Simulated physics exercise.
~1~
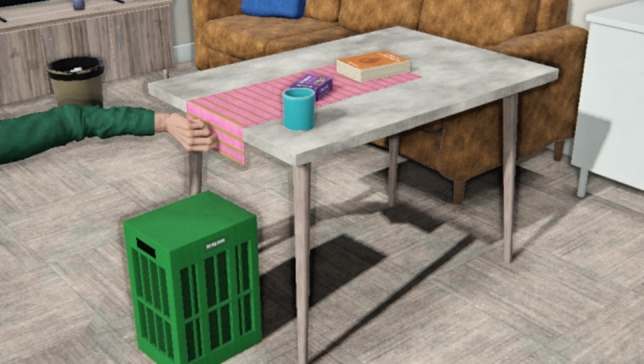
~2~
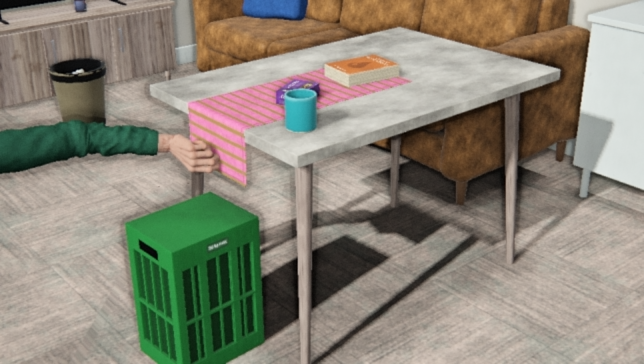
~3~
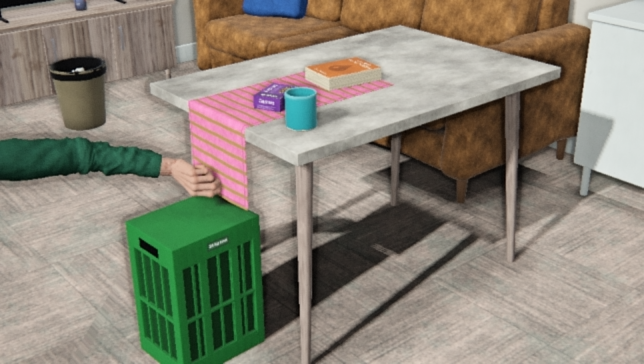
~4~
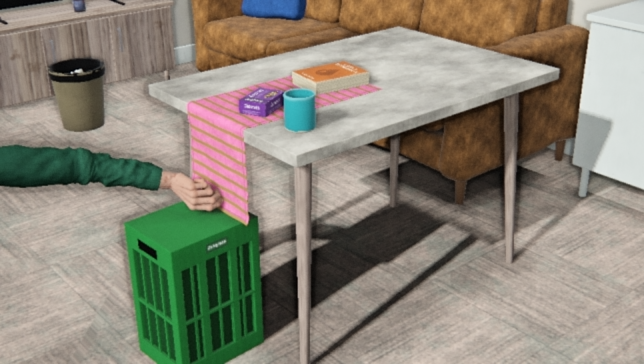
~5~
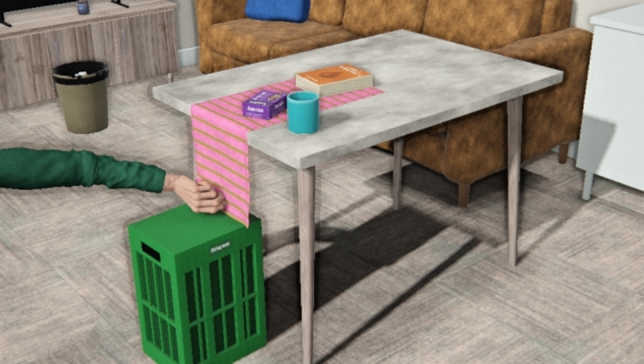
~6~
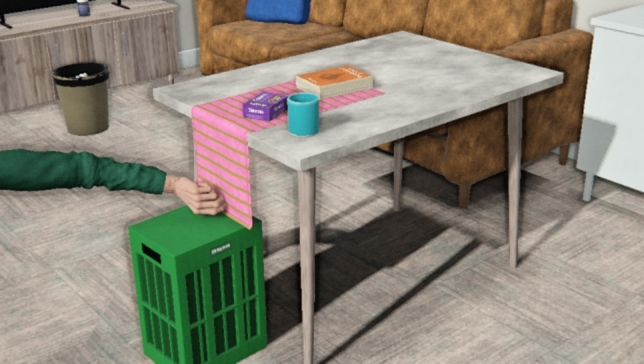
A hand pulls a pink cloth down to a green crate, shifting a packet and book left.
